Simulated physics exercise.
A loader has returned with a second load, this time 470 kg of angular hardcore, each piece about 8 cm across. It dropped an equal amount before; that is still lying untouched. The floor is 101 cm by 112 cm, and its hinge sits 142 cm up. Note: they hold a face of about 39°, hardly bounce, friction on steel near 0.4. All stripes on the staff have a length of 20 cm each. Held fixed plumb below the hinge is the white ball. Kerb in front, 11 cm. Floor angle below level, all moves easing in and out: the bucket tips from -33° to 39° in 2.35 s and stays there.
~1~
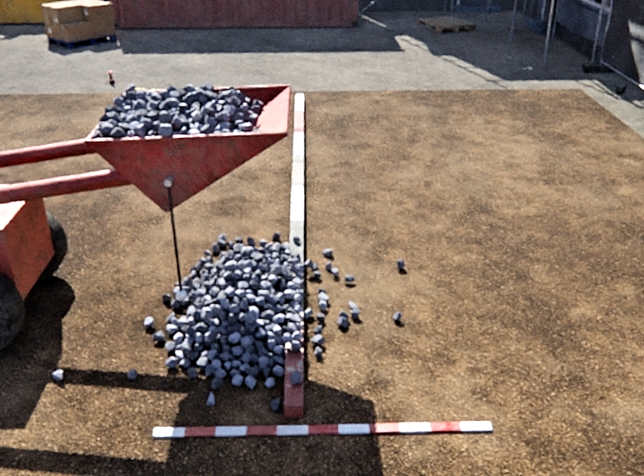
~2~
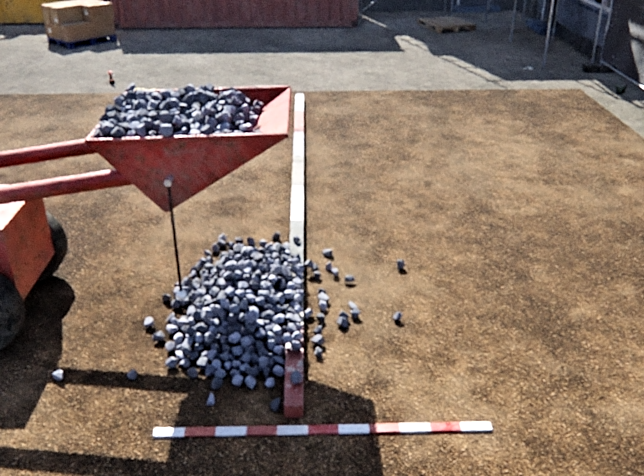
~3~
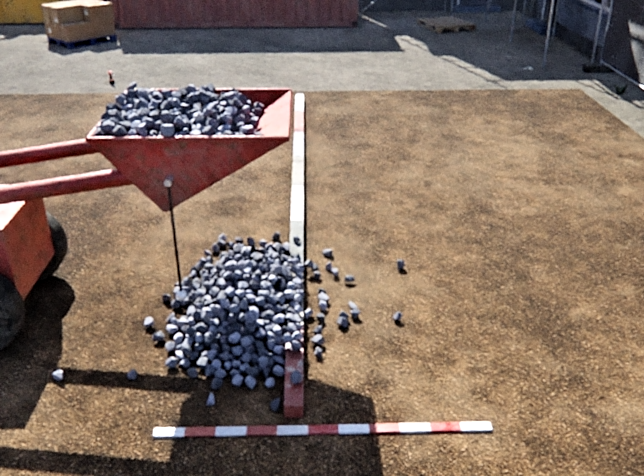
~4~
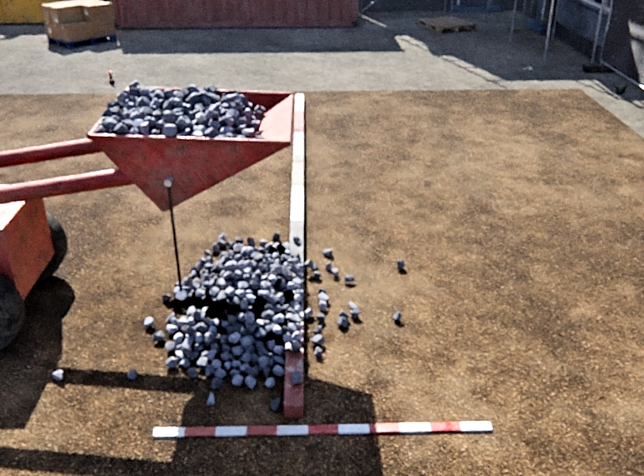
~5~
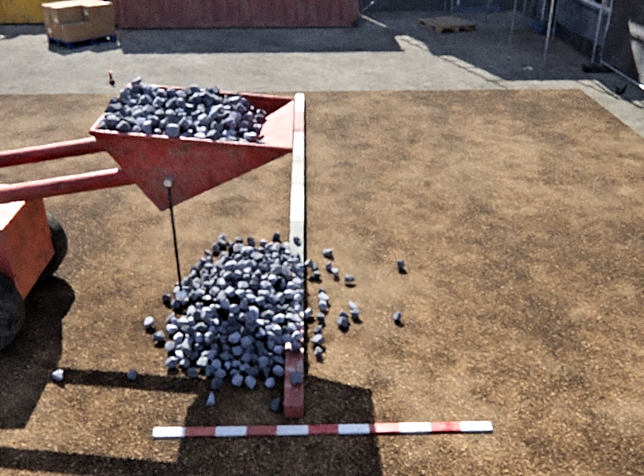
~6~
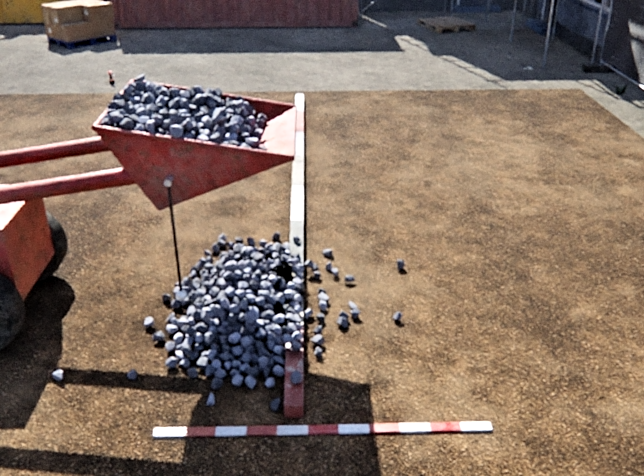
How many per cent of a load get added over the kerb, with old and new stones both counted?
88 %.
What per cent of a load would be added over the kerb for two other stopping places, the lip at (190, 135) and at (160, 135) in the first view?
The first would add some 10 per cent and the second some 0 per cent.
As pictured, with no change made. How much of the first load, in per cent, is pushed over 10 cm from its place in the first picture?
Roughly 0 percent.
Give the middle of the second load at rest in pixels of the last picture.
They settle centred around (336, 299).
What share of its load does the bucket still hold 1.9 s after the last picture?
About 30 percent is still in there.
Then, 1.2 s after the last picture the floor is at 28°; in per cent of one load, 98 in the bucket, 99 on this side of the kerb, 4 over the kerb; the foremost stones are at (360, 298).
Then, 1.9 s after the last picture the floor is at 39°; in per cent of one load, 32 in the bucket, 123 on this side of the kerb, 45 over the kerb; the foremost stones are at (393, 298).
Then, 2.2 s after the last picture the floor is at 39°; in per cent of one load, 5 in the bucket, 120 on this side of the kerb, 75 over the kerb; the foremost stones are at (429, 308).
Then, 5.0 s after the last picture the floor is at 39°; in per cent of one load, 0 in the bucket, 109 on this side of the kerb, 92 over the kerb; the foremost stones are at (469, 318). Net gain over the kerb, 88.
